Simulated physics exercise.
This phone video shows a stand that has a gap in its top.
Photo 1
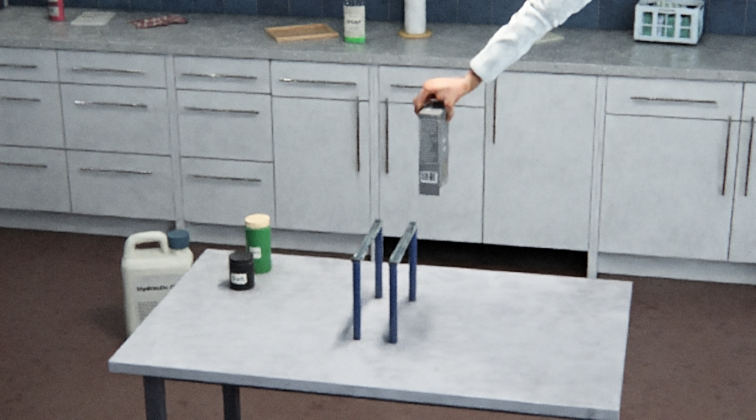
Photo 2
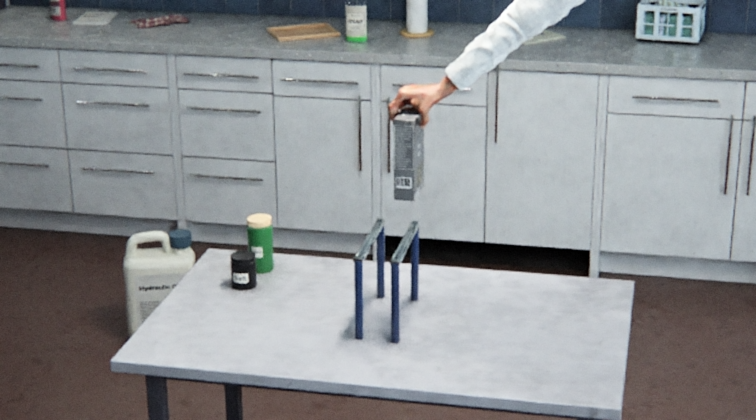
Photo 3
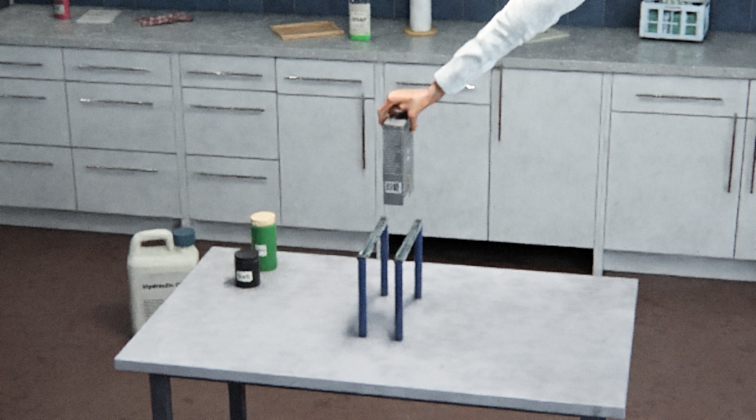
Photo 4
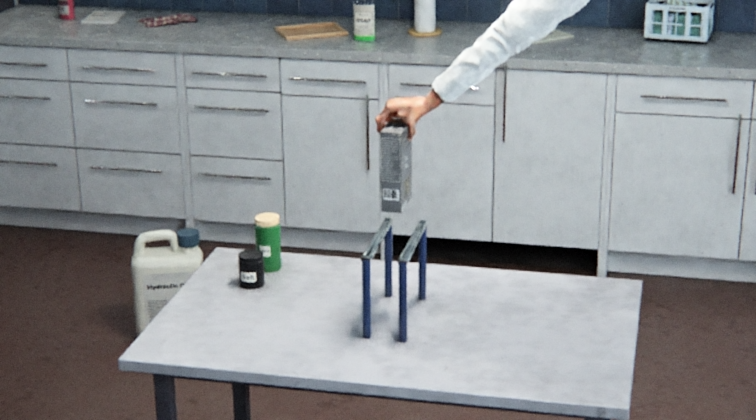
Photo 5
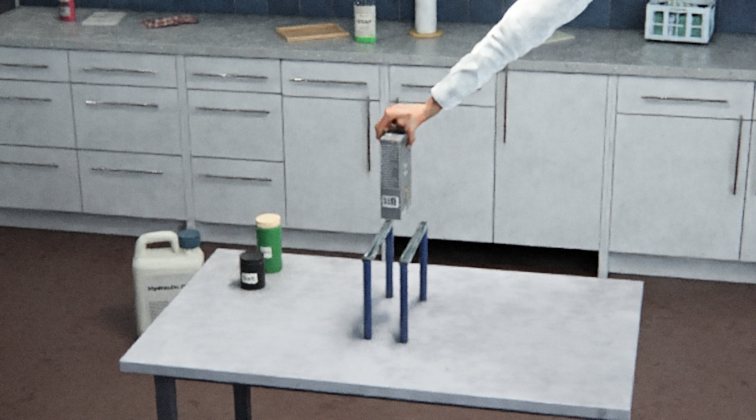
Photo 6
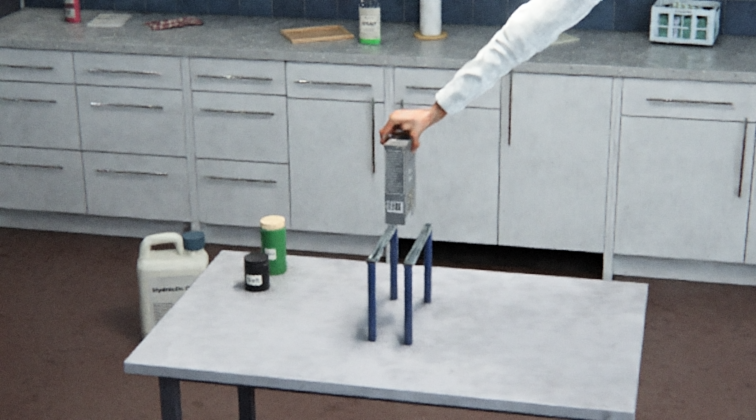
At the start, a hand in a white sleeve holds a grey packet upright in the air above a blue-legged stand on a table, near a green jar. The hand moves the packet left, then slowly lowers it until it is just above the gap in the stand's top, still gripped.
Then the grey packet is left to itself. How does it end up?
Prediction: Through.
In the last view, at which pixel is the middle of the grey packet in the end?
Roughly (401, 284).
Then, 0.20 s after the last picture, grey packet slid a little near (400, 197).
Then, 0.30 s after the last picture, grey packet slid well along near (401, 253).
Then, 0.40 s after the last picture, grey packet slid well along near (401, 277).
Then, 0.50 s after the last picture, grey packet slid well along near (401, 283).
At rest, moved from the start, grey packet; the other 2 in place. Seen from the same camera at the end, grey packet near (401, 284). The packet drops through.
